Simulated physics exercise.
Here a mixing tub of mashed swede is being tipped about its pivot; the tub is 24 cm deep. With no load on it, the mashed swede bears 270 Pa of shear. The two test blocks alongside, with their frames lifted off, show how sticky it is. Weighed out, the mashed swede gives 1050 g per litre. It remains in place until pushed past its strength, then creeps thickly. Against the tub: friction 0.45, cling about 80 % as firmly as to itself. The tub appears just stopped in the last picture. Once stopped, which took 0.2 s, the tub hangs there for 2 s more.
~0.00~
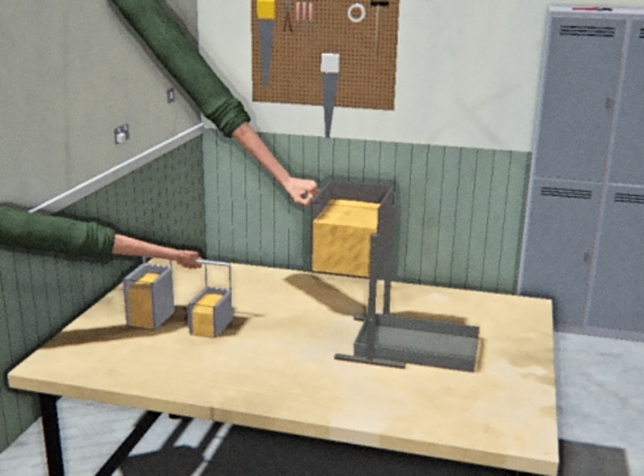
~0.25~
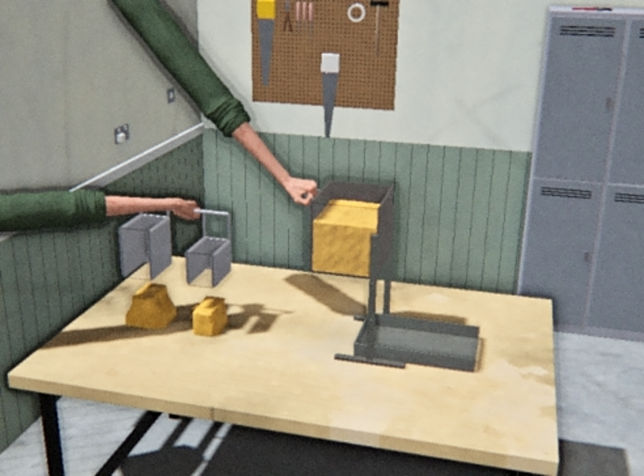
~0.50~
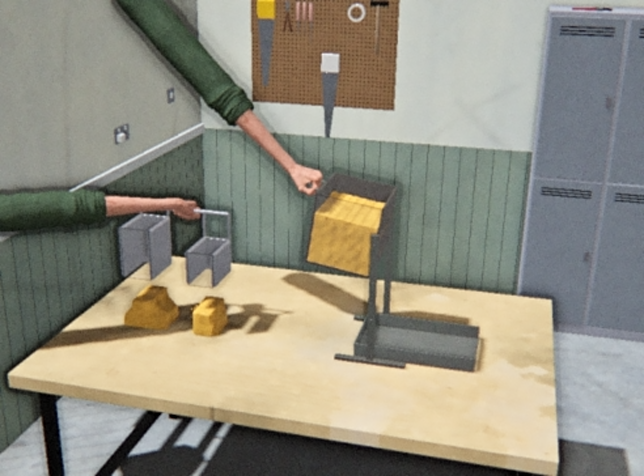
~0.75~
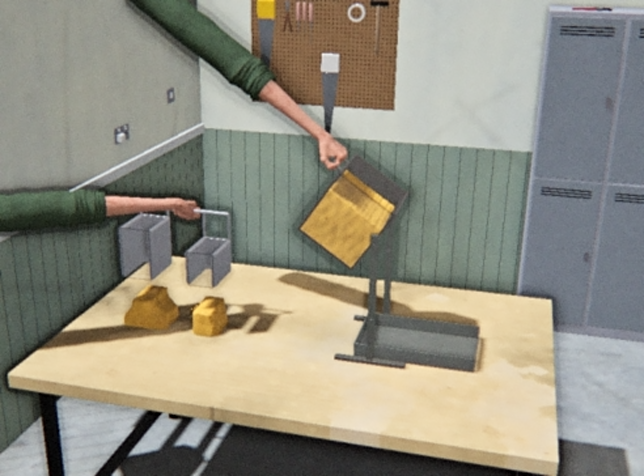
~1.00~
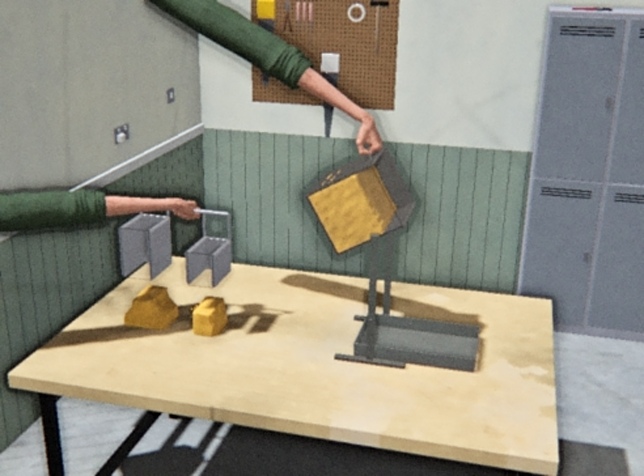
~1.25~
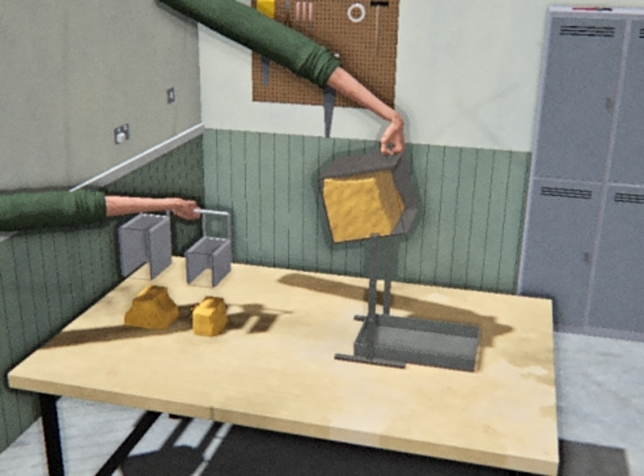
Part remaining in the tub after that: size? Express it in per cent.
Close to 99 %.
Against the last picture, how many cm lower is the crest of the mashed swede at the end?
Roughly 3 cm.
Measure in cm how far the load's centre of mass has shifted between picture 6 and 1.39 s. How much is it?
Something like 2 cm, give or take.
After 1.39 s, the tub is at 76 degrees and holds 100 %.
After 1.56 s, the tub is at 76 degrees and holds 99 %.
After 1.73 s, the tub is at 76 degrees and holds 99 %.
After 1.90 s, the tub is at 76 degrees and holds 99 %.
After 3.25 s, at the end, the tub is at 76 degrees and holds 99 %.
